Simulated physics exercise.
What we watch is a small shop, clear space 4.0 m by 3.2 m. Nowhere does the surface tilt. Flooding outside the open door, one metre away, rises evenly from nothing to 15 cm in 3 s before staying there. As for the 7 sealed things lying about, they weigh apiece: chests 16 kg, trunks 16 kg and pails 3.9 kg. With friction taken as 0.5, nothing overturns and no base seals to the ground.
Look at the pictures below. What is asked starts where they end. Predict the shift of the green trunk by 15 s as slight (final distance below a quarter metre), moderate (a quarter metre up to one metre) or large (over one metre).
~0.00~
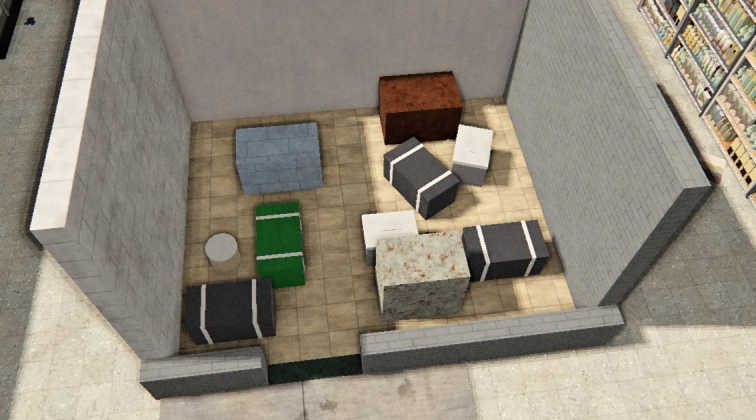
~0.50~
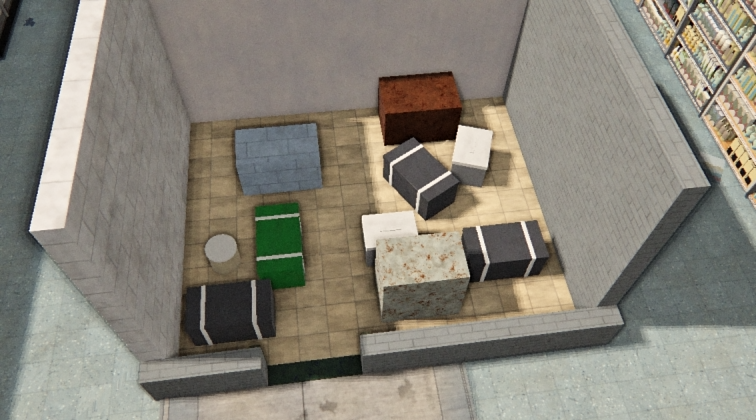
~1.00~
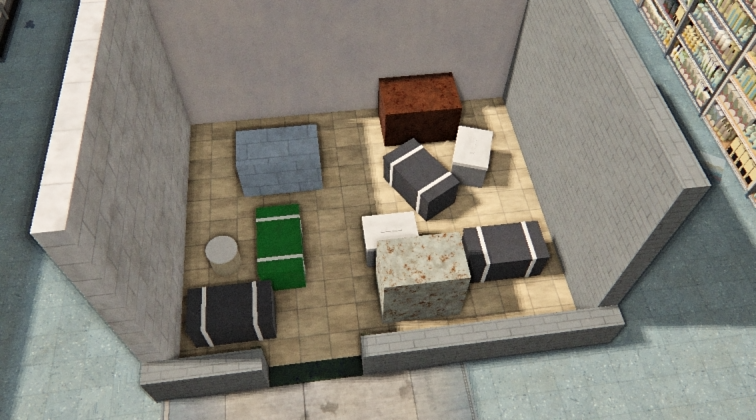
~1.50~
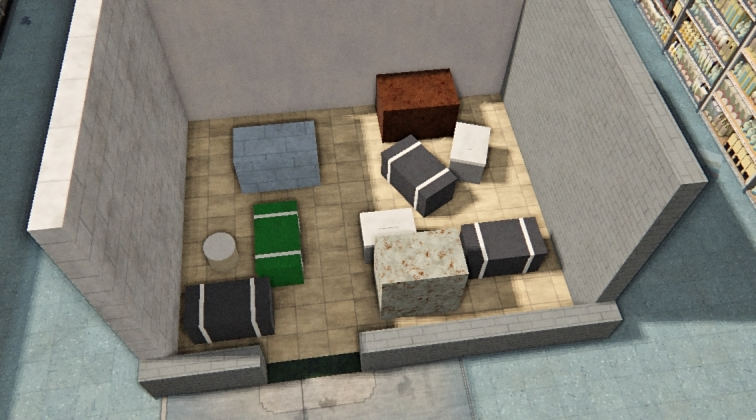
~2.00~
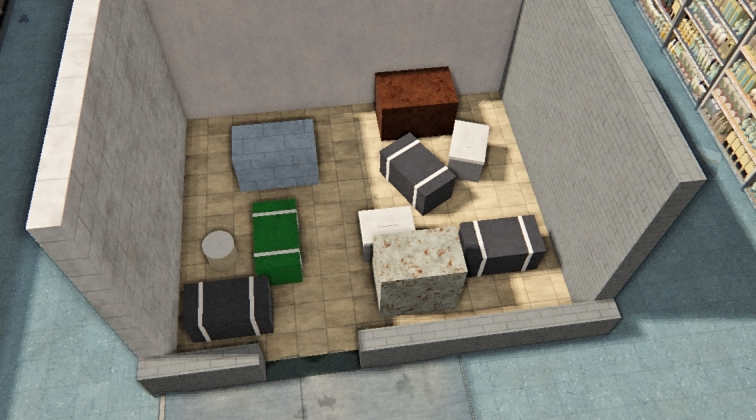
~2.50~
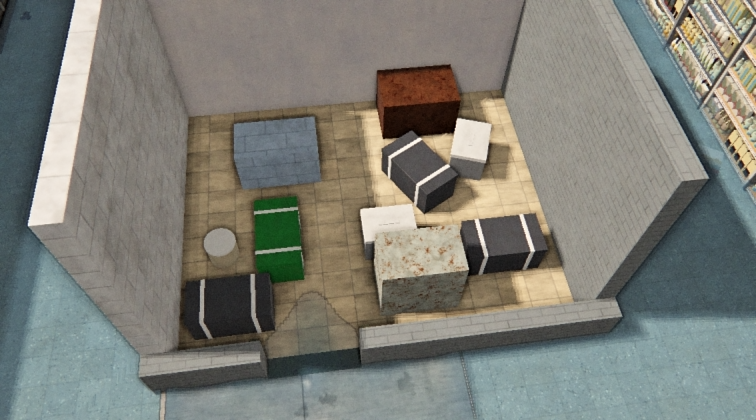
The shift is moderate.
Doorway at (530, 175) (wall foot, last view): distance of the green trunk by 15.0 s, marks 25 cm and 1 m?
Green trunk: Long trip.
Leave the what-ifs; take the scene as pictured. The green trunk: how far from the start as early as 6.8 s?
50 cm, give or take.
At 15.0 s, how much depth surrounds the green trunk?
Depth approx. 9 cm.
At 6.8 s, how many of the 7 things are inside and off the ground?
Then: 3.
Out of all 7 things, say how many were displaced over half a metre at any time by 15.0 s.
5.
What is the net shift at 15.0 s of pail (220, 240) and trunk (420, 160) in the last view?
The first is 150 cm from its start, the second 120 cm.
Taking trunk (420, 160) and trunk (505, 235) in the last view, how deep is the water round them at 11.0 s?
First about 6 cm, second about 2 cm.
After 3.5 s the green trunk is near (277, 227), 0.0 m from its start, aground; 0 afloat.
After 6.8 s the green trunk is near (255, 195), 0.5 m from its start, afloat; 3 afloat.
After 11.0 s the green trunk is near (218, 230), 0.6 m from its start, afloat; 3 afloat.
After 15.0 s the green trunk is near (217, 212), 0.7 m from its start, afloat; 6 afloat.
